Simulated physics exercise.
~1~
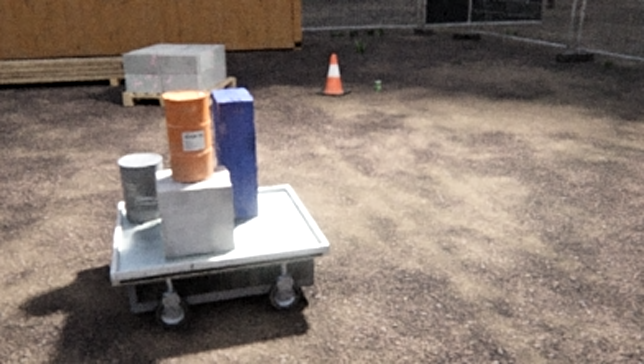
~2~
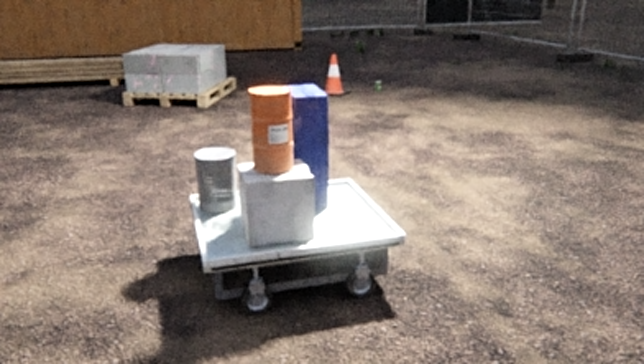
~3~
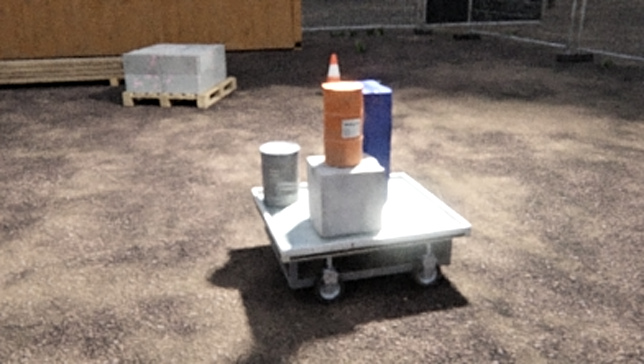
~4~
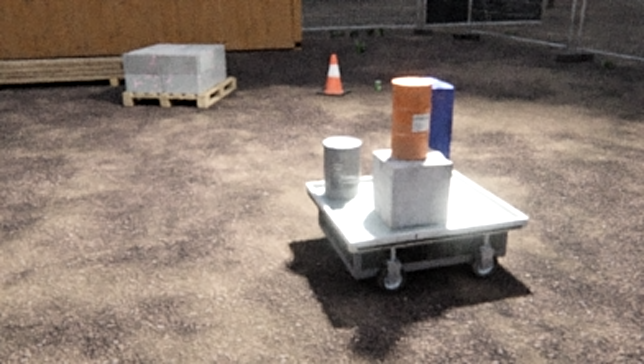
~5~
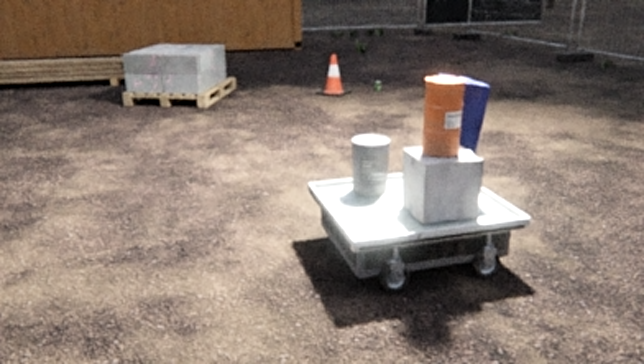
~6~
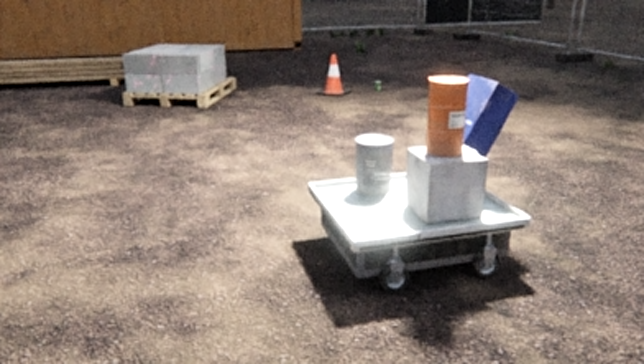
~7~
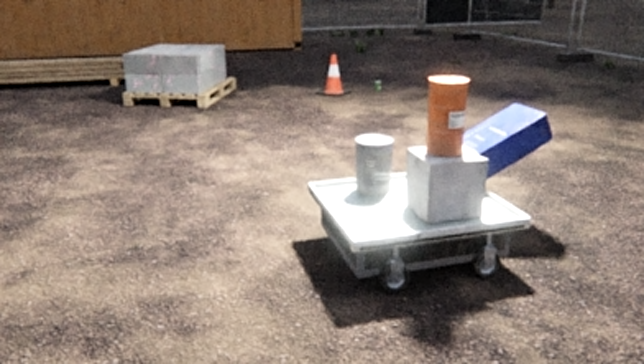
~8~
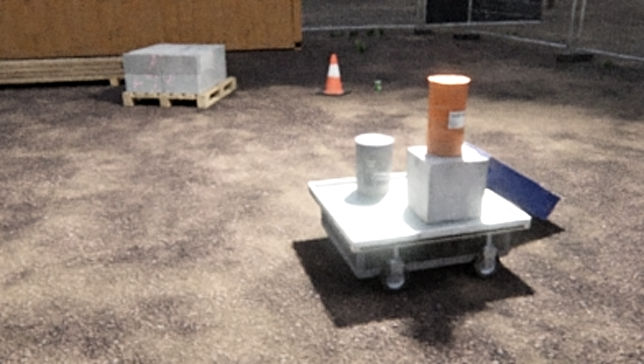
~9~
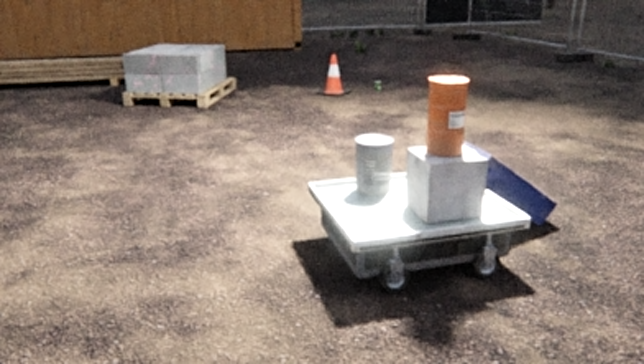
Blue box toppling off the back of a cart as it rolls right and stops, leaving canister, pail and white box aboard.
